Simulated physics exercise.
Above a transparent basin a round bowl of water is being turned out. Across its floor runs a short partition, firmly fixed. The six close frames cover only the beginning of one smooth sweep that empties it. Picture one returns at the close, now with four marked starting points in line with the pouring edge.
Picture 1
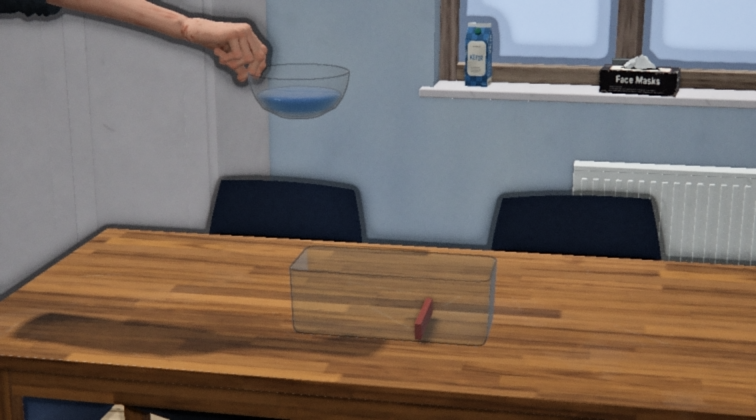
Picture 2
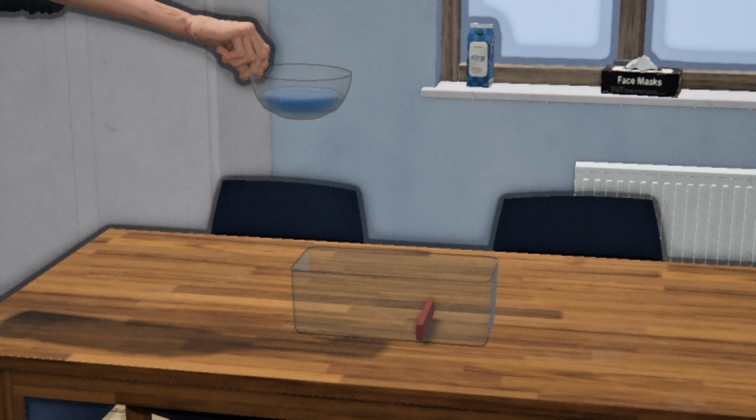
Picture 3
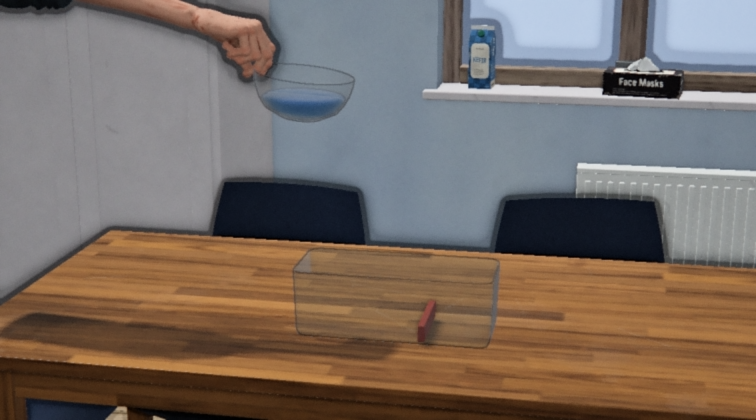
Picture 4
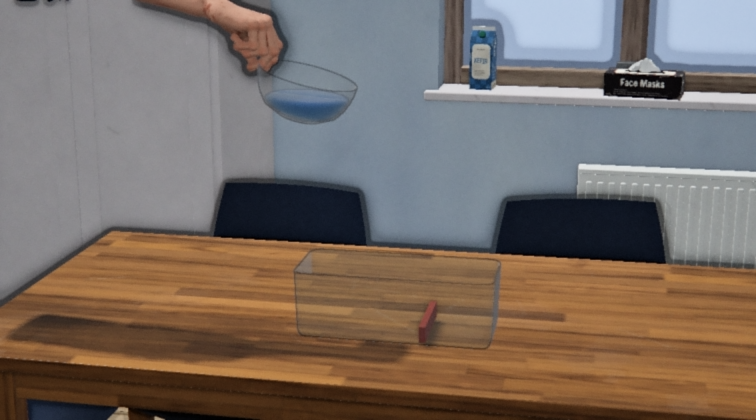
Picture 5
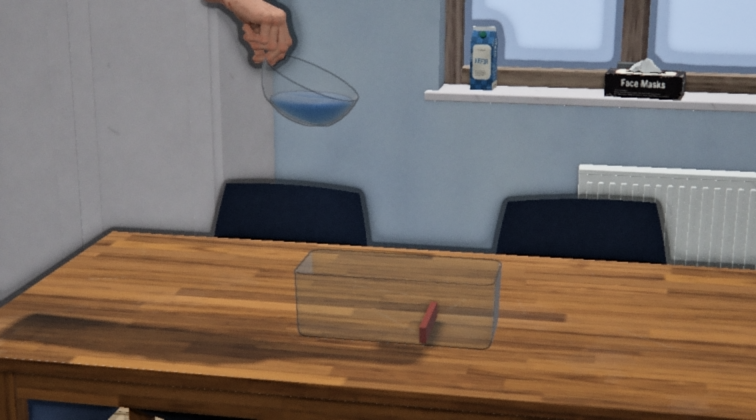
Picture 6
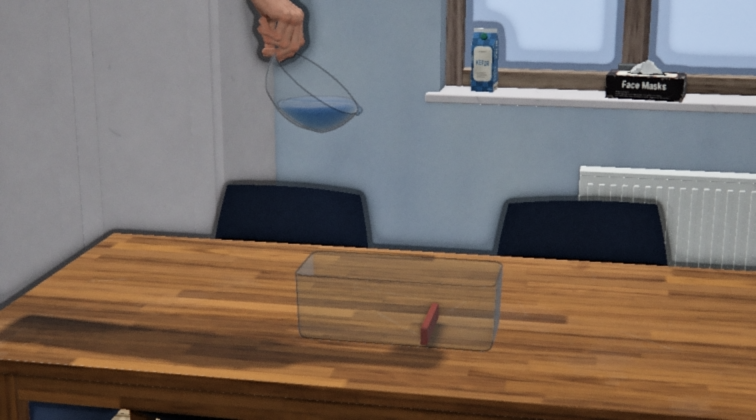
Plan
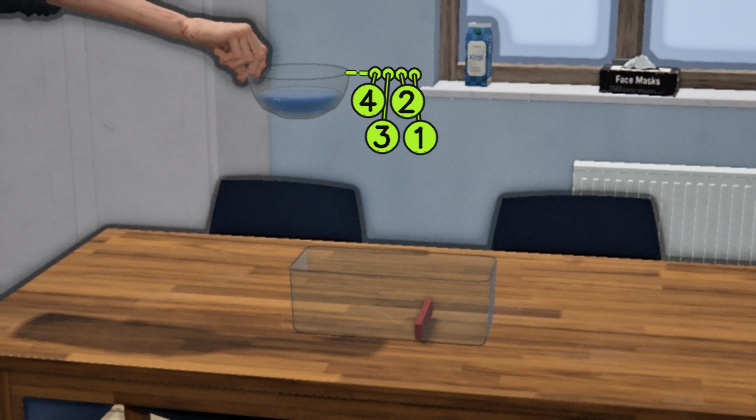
Hand tilting a clear round bowl of blue water rightward above a transparent basin with a short red partition on a wooden table.
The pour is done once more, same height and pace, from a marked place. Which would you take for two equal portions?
It is 3.
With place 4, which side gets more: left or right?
More ends on the left.
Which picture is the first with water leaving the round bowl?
Picture 6.
On the marked copy, 1 at (414, 74); 2 at (401, 74); 3 at (388, 74); 4 at (375, 73).
For place 1, about 26 % ends left of the wall and 71 % right of it; 3 % is lost outside.
For place 2, about 33 % ends left of the wall and 63 % right of it; 4 % is lost outside.
For place 3, about 49 % ends left of the wall and 49 % right of it; 3 % is lost outside.
For place 4, about 70 % ends left of the wall and 27 % right of it; 3 % is lost outside.
